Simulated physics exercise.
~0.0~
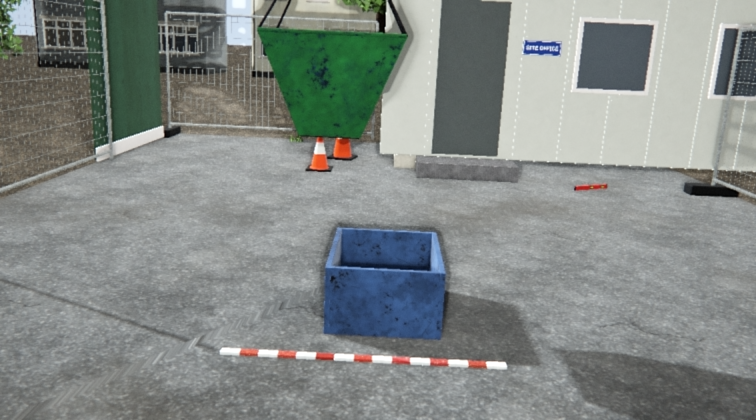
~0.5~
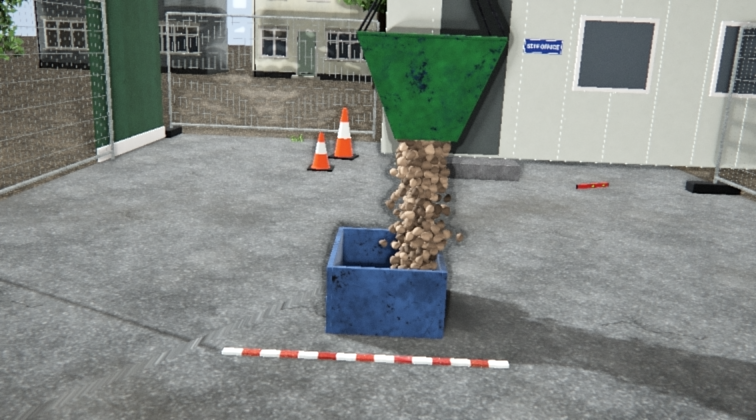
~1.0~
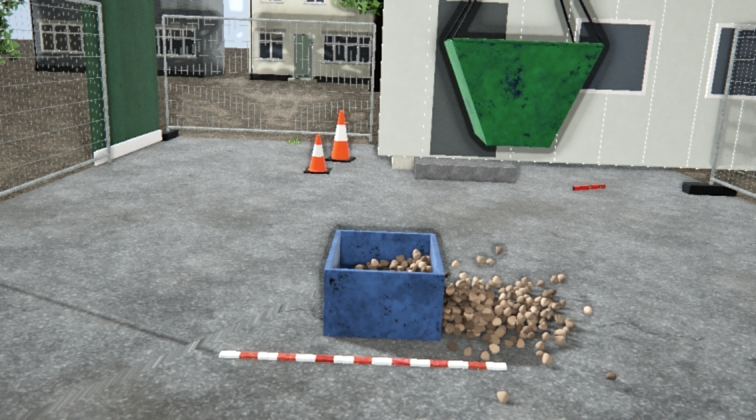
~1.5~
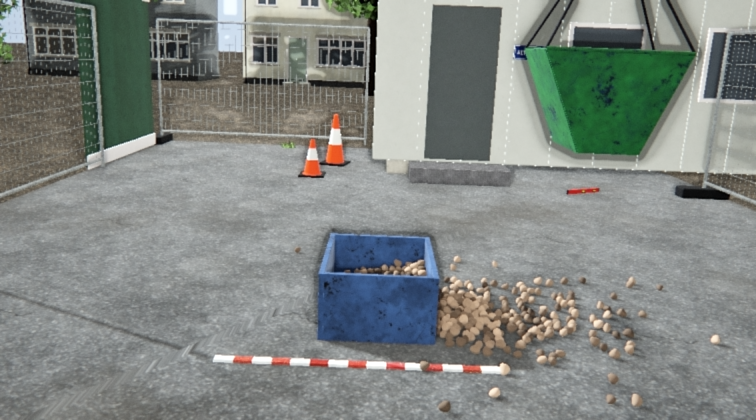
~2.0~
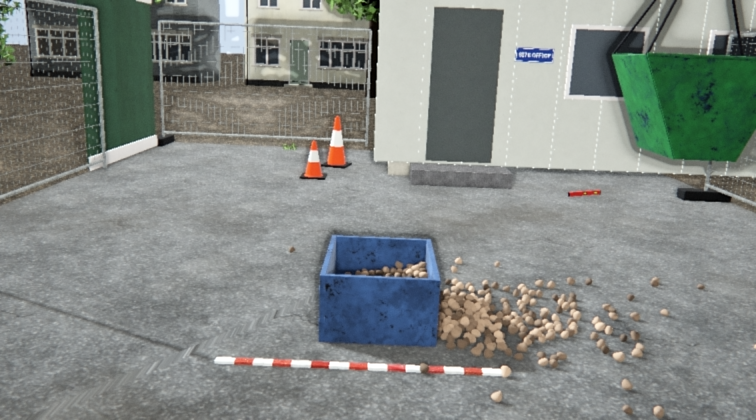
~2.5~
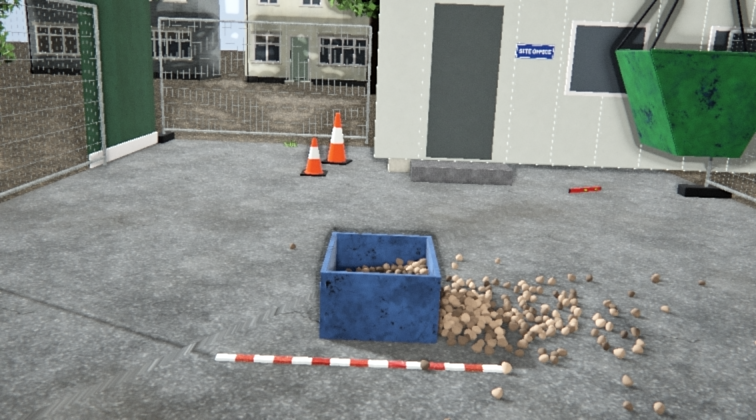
On a fenced yard, a green hopper moving right drops brown stones, most landing in a blue bin, the rest scattering right.
